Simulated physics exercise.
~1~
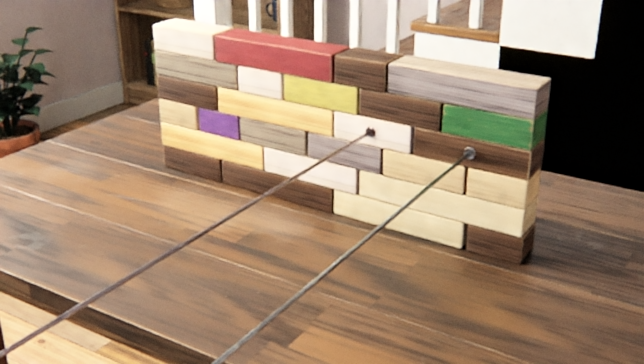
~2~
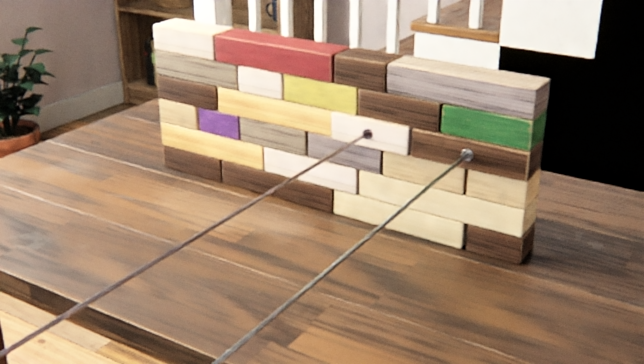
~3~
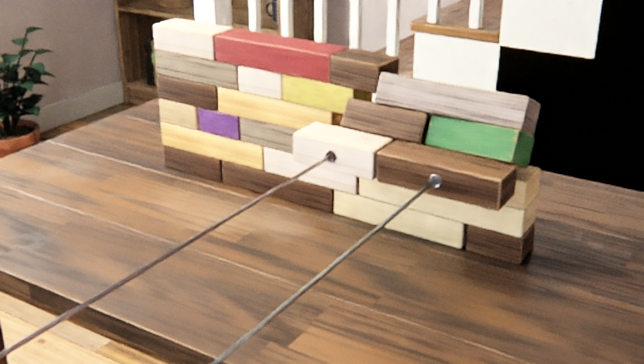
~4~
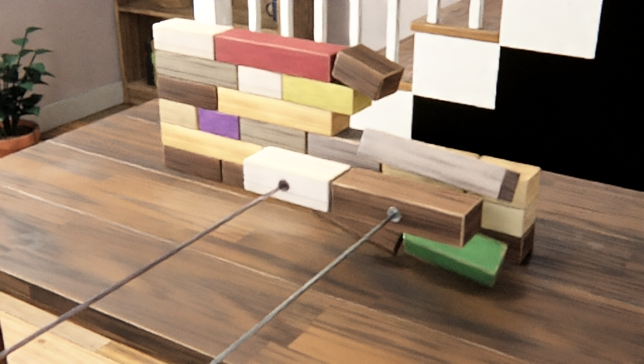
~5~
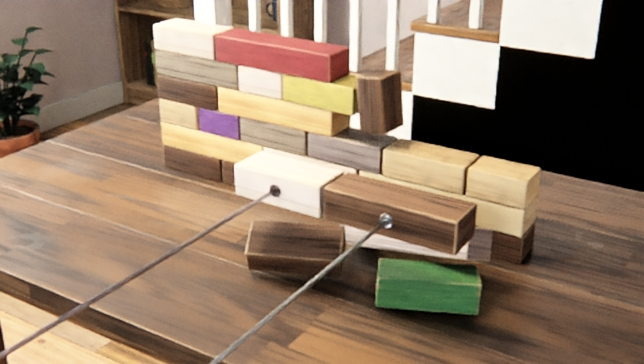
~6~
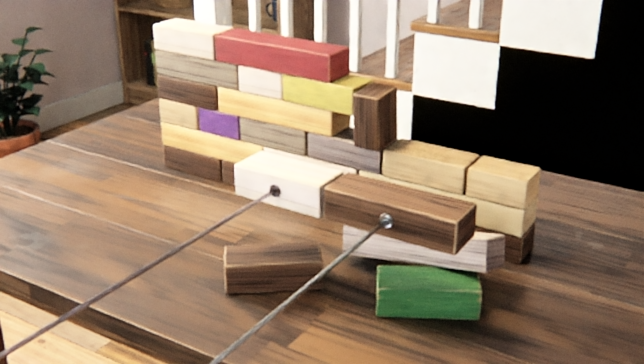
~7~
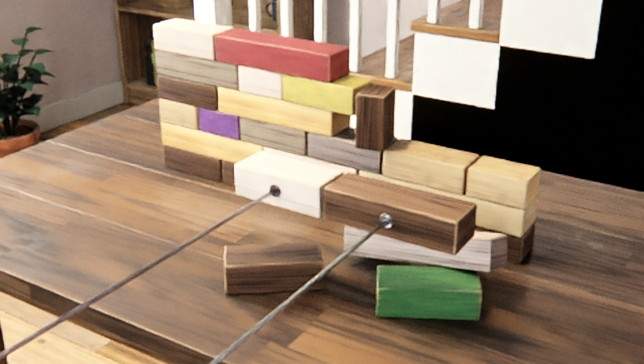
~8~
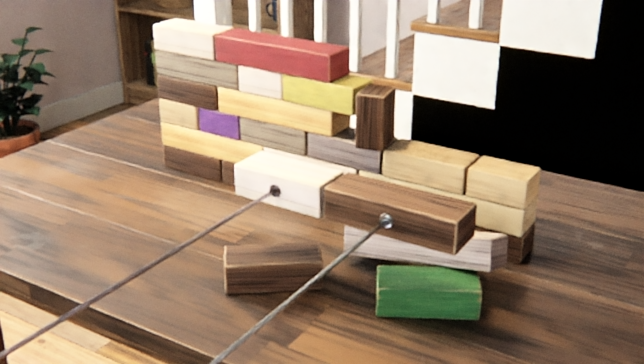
On a wooden table, two rods pull blocks from a wall, and its right side collapses.
